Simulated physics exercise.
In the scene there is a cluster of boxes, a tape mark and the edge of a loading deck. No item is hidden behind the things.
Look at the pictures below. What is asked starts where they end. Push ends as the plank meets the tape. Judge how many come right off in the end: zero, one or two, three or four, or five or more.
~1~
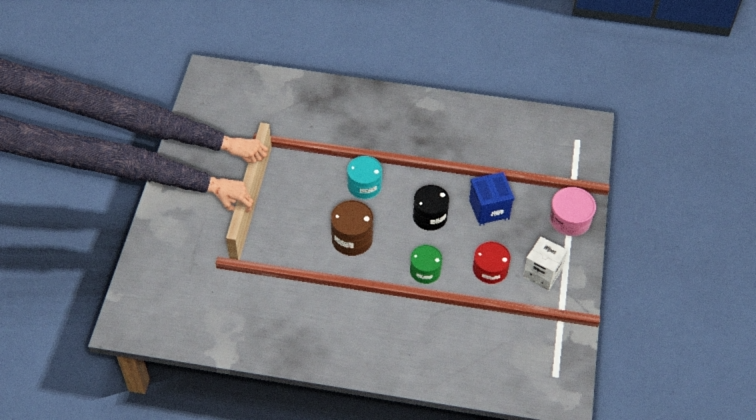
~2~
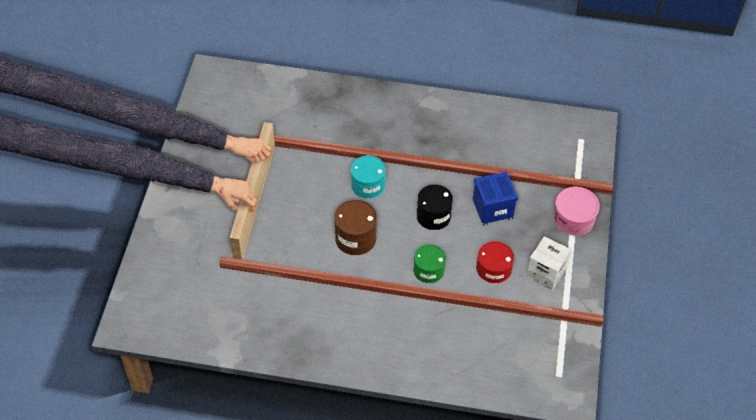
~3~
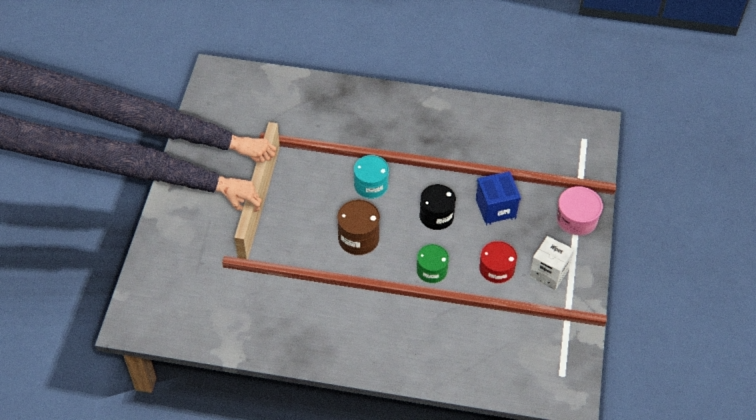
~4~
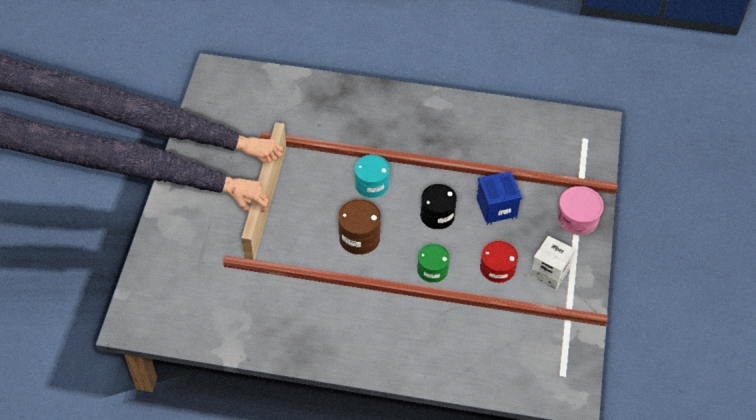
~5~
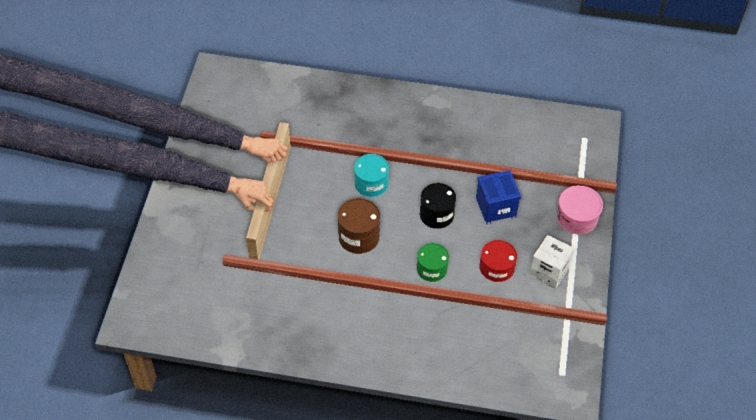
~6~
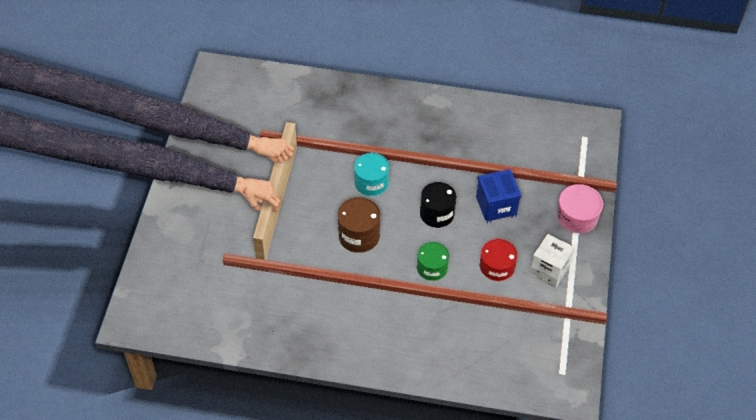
It will most likely knock three or four off.
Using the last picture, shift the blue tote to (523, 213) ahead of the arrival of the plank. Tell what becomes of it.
In this case the blue tote does not stay.
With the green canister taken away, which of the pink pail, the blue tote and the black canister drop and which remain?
I'd say the pink pail heads down, the blue tote heads down and the black canister stays up there.
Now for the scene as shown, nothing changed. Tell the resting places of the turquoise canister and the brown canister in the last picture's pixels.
The turquoise canister at (597, 199), the brown canister at (596, 260).
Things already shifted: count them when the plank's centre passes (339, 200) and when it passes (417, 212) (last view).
At the one place 0, at the other 4.
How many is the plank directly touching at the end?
It touches 4.
Early on, none off yet; pink pail at rest near (579, 209); white box at rest near (552, 261); red canister at rest near (498, 260).
A while later, none off yet; pink pail at rest near (579, 209); white box travelled a little near (560, 263); red canister travelled about its own width near (524, 268).
Finally, the number that fall off is three or four; lost, blue tote, red canister, white box and pink pail.
